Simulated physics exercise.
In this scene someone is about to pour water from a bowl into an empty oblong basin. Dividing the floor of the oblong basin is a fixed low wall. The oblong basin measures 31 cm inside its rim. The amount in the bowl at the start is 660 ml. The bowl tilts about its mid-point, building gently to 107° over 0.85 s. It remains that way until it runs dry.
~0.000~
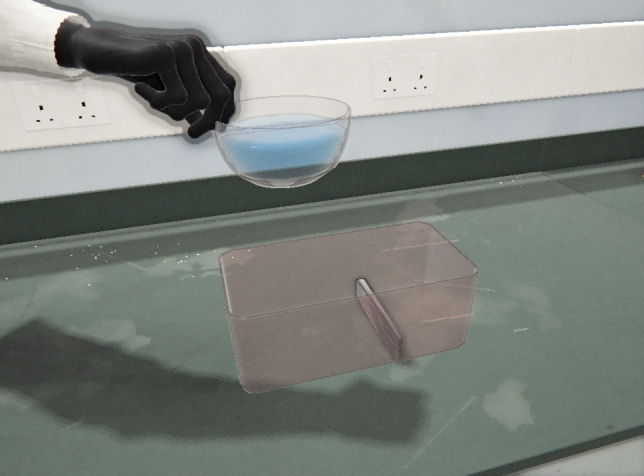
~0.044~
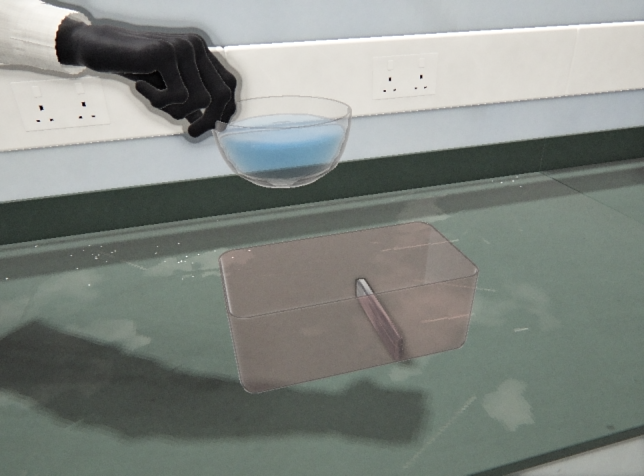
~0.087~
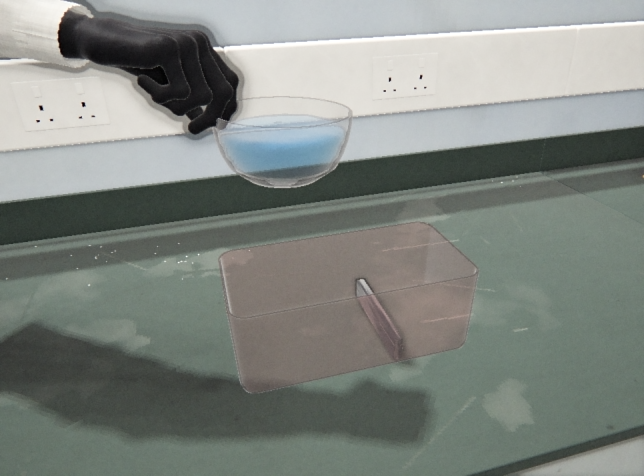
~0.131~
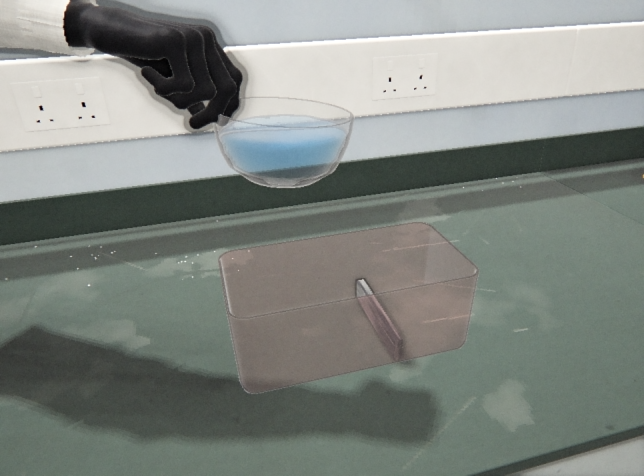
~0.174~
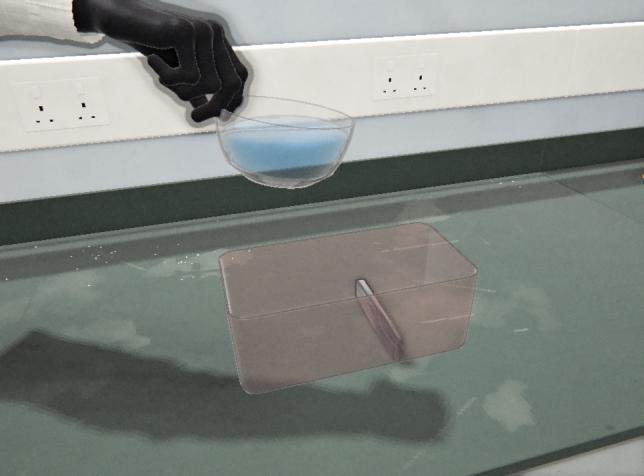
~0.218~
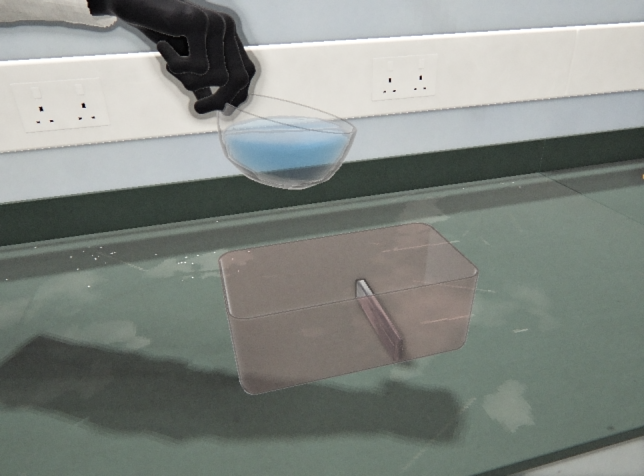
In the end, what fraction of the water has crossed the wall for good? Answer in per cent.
In the end about 57 per cent has crossed for good.
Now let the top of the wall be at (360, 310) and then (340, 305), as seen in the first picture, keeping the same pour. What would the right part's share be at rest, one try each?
It comes to 75 per cent, and then 95 per cent.
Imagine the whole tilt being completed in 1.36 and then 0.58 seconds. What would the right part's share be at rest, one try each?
Result: 70 per cent, then 45 per cent.
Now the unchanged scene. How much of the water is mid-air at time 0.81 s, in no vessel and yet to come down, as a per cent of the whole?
I'd put it at about 10 per cent of the liquid.
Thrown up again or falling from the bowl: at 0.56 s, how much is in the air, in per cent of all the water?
Some 48 per cent, I reckon.
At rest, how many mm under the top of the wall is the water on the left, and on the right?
Measured: Left around 26 mm, right around 8 mm.
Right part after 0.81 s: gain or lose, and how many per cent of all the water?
It ends up lower by roughly 7.
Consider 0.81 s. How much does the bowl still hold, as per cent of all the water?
Some 2 per cent.
After 0.56 s the tilt is 79° and 37 per cent is still to pour, 1 is left of the wall and 13 right of it.
After 0.81 s the tilt is 106° and 2 per cent is still to pour, 24 is left of the wall and 64 right of it.
After 1.07 s the tilt is 107° and 0 per cent is still to pour, 40 is left of the wall and 58 right of it.
After 1.35 s the tilt is 107° and 0 per cent is still to pour, 42 is left of the wall and 57 right of it.
In the end 42 per cent lies left of the wall, 57 right of it and 1 outside.
